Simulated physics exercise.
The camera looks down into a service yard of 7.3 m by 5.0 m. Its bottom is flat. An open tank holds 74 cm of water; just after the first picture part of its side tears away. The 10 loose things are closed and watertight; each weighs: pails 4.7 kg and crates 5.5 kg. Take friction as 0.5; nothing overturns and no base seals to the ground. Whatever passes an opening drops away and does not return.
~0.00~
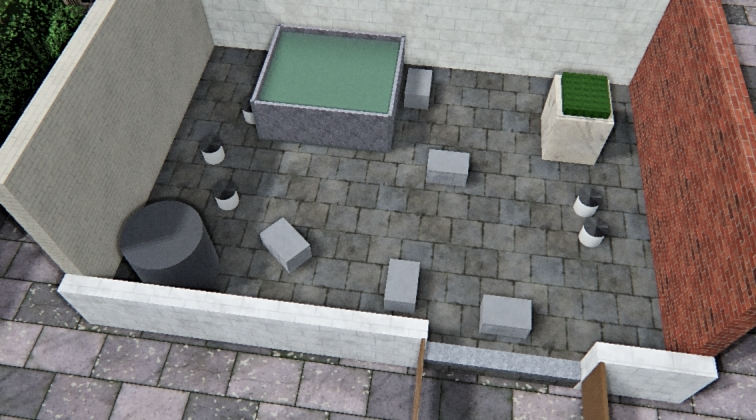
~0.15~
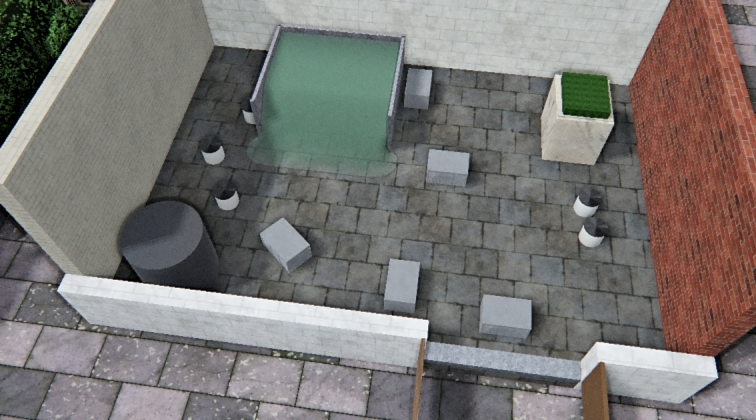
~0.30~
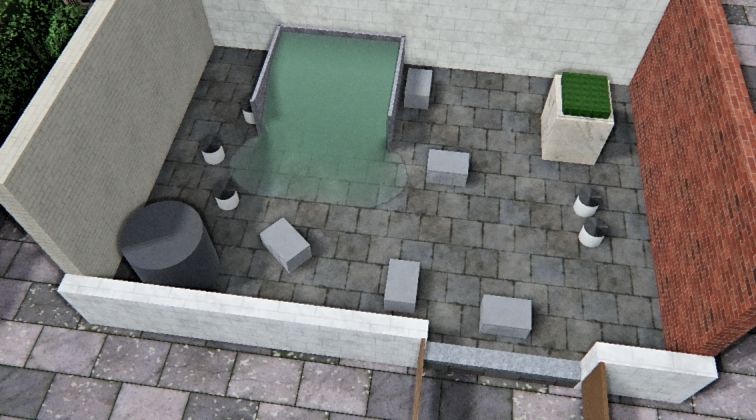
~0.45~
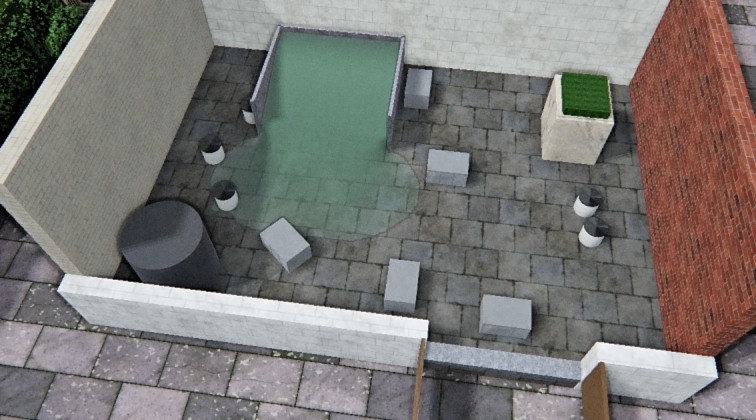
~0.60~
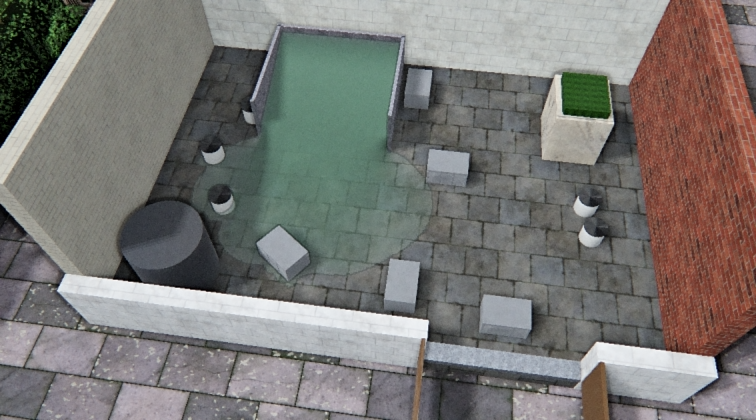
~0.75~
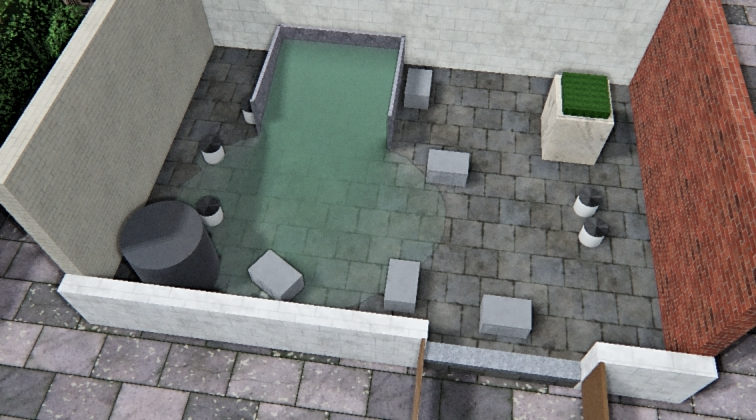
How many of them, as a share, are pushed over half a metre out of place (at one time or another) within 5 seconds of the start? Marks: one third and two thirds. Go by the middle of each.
Share: At least two thirds.
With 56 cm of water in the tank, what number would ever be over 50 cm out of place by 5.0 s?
Then 6.
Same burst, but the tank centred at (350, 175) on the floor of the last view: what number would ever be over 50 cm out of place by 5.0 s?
In that case 8 of them.
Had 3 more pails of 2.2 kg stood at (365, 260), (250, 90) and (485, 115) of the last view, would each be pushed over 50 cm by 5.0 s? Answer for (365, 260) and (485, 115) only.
In turn: Over, under.
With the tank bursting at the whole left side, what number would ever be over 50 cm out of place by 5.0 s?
Then 6.
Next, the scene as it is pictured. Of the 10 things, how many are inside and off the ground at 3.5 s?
I count 3.
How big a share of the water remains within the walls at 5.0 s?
Some 90 per cent remains.
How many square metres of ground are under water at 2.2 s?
Roughly 19 m2.
After 1.1 s 2 of 10 are over 50 cm from their spots; 1 afloat.
After 2.2 s 4 of 10 are over 50 cm from their spots; 3 afloat.
After 3.5 s 4 of 10 are over 50 cm from their spots; 3 afloat.
After 5.0 s 7 of 10 are over 50 cm from their spots, and 7 have been at some point; 6 afloat.
